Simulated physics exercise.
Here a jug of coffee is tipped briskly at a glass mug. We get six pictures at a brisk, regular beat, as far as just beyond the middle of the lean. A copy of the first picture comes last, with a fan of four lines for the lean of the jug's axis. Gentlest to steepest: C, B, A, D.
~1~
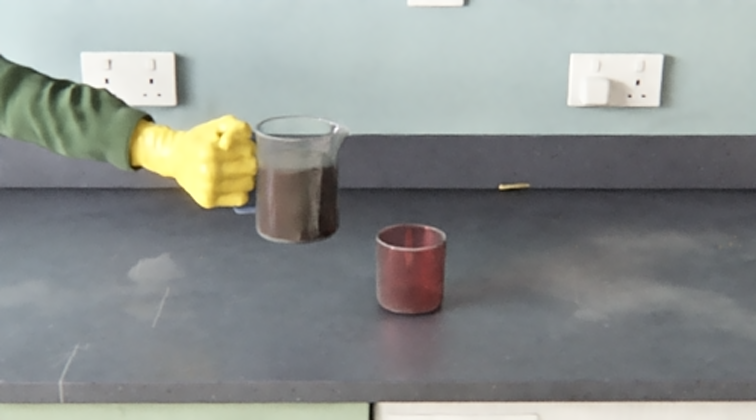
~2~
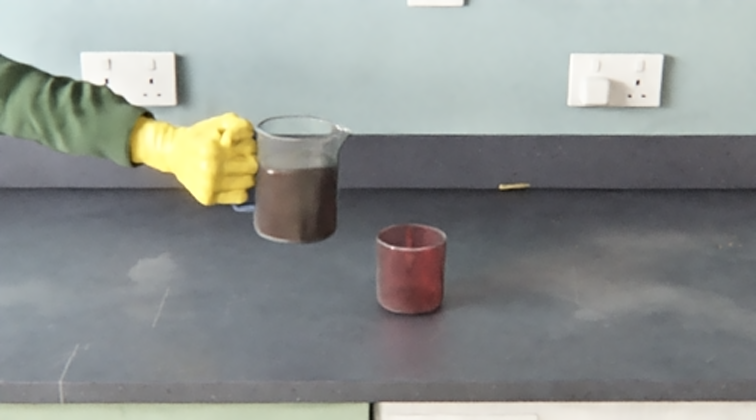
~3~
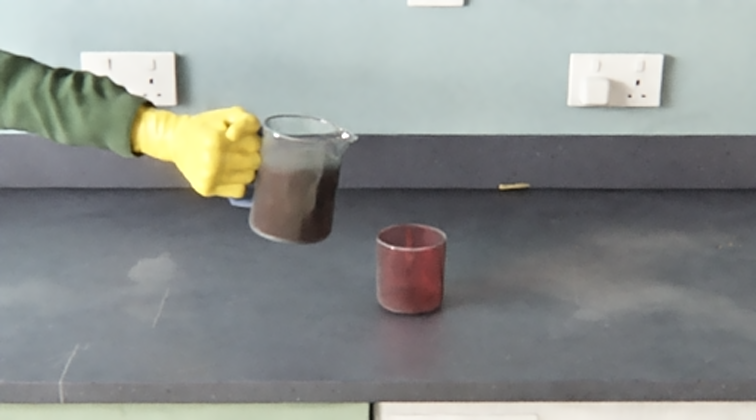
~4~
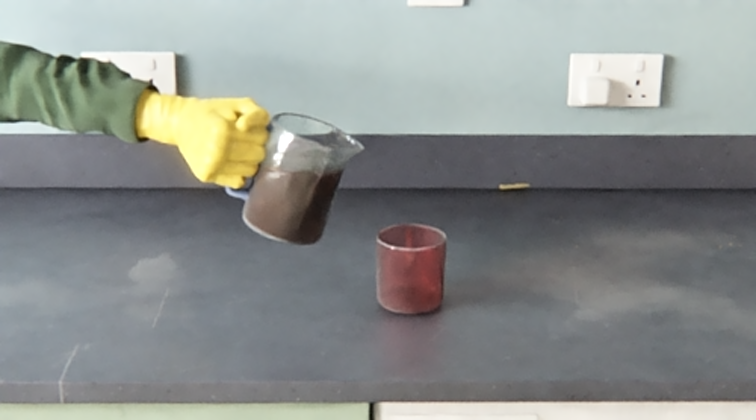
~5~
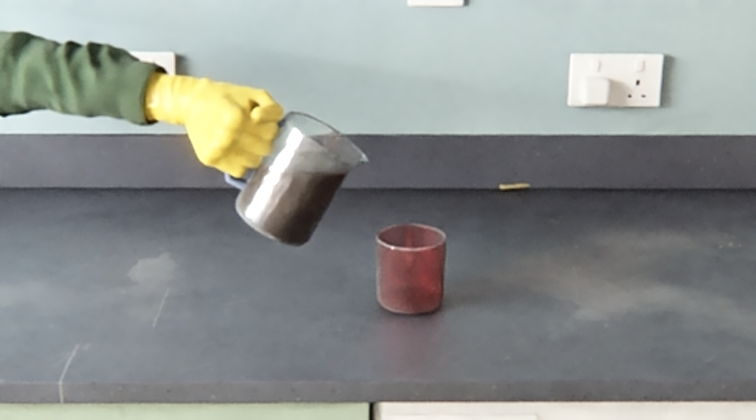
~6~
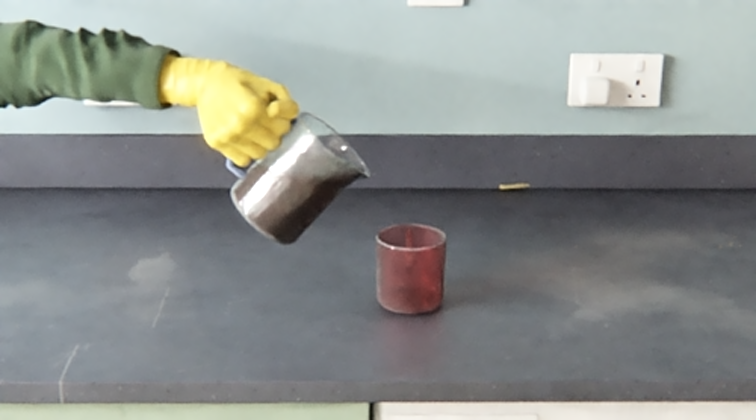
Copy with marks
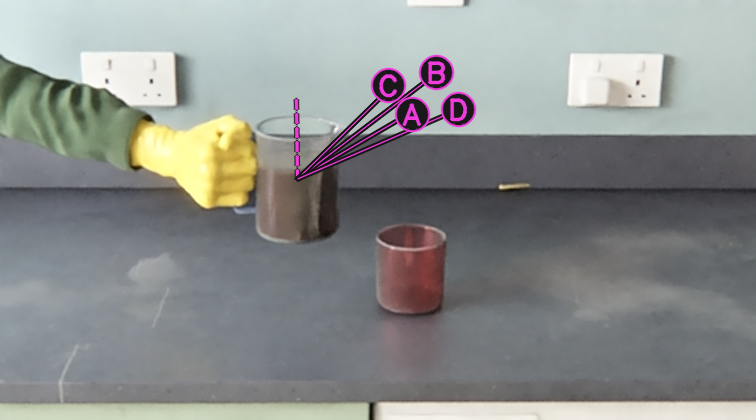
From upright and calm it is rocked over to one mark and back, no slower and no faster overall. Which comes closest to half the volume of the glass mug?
D.
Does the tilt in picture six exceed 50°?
No.
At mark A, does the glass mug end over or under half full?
Under.
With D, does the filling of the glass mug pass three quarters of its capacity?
No.
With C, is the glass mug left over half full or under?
Under half.
On the marked copy, A at (396, 121); B at (423, 83); C at (378, 99); D at (443, 116).
Choosing A, the glass mug ends with about 30 % of what it can hold.
Choosing B, the glass mug ends with about 17 % of what it can hold.
Choosing C, the glass mug ends with about 8 % of what it can hold.
Choosing D, the glass mug ends with about 49 % of what it can hold.
